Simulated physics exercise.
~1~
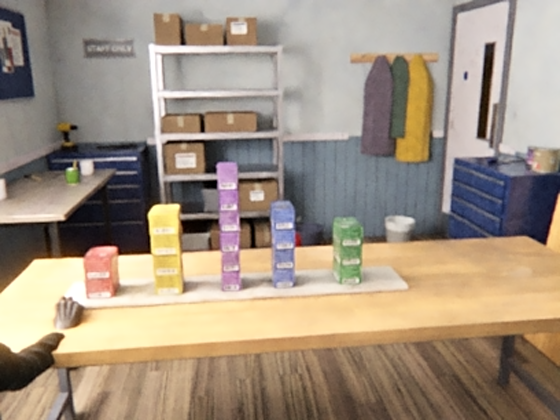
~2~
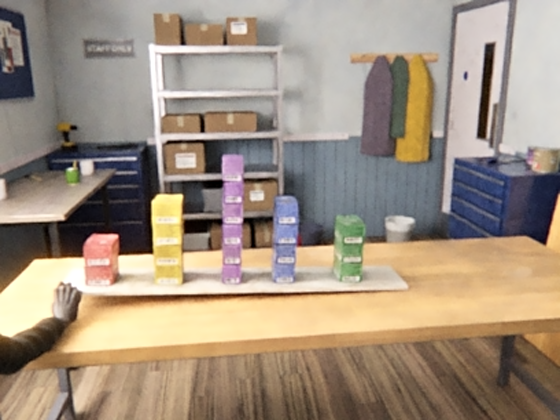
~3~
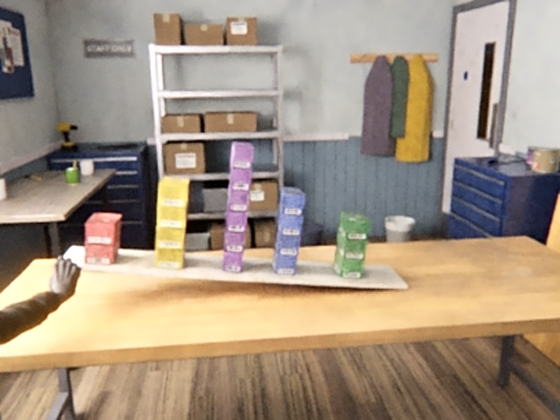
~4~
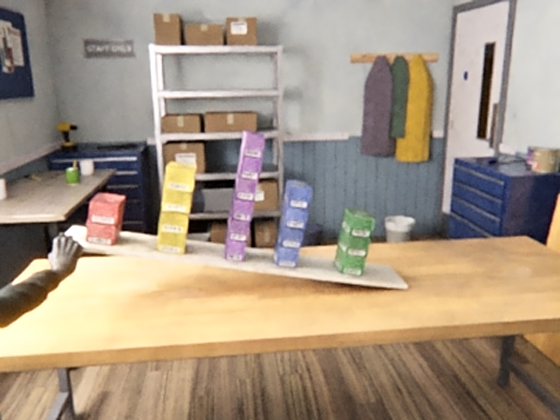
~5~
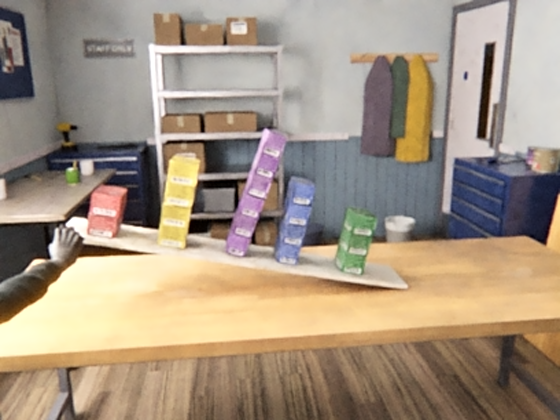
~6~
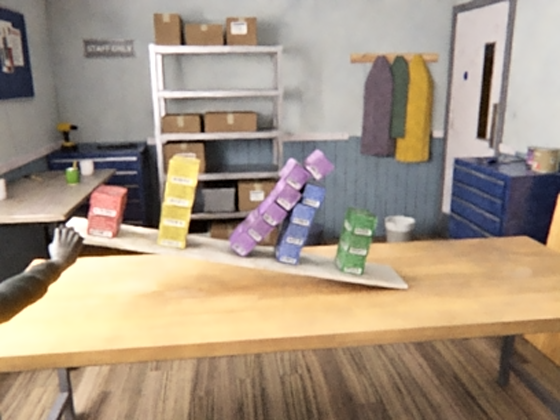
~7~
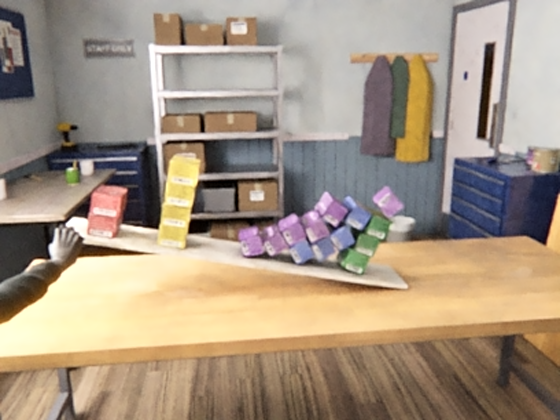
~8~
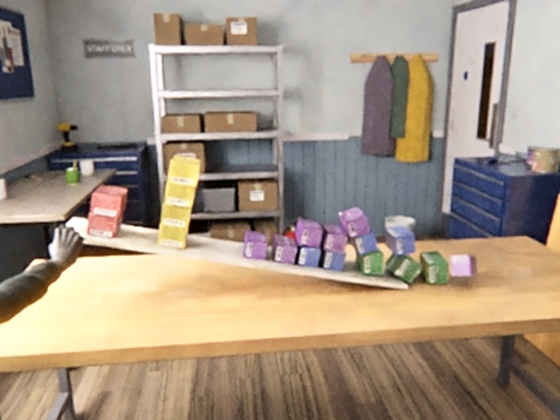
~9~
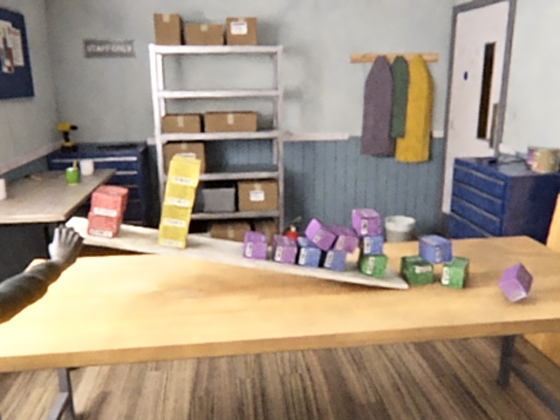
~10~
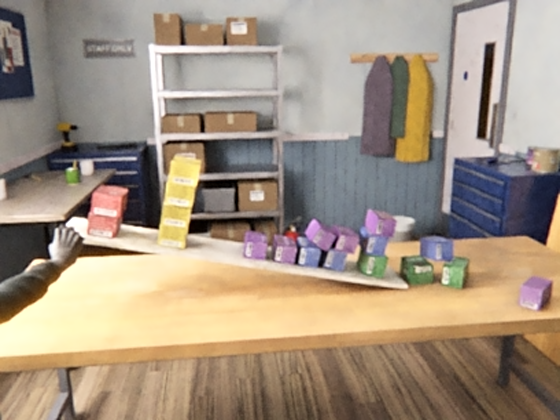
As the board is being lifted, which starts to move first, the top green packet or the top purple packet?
The top purple packet starts to move first, shifting as the left end begins to rise. The top green packet only moves noticeably later, once the board is more steeply tilted.
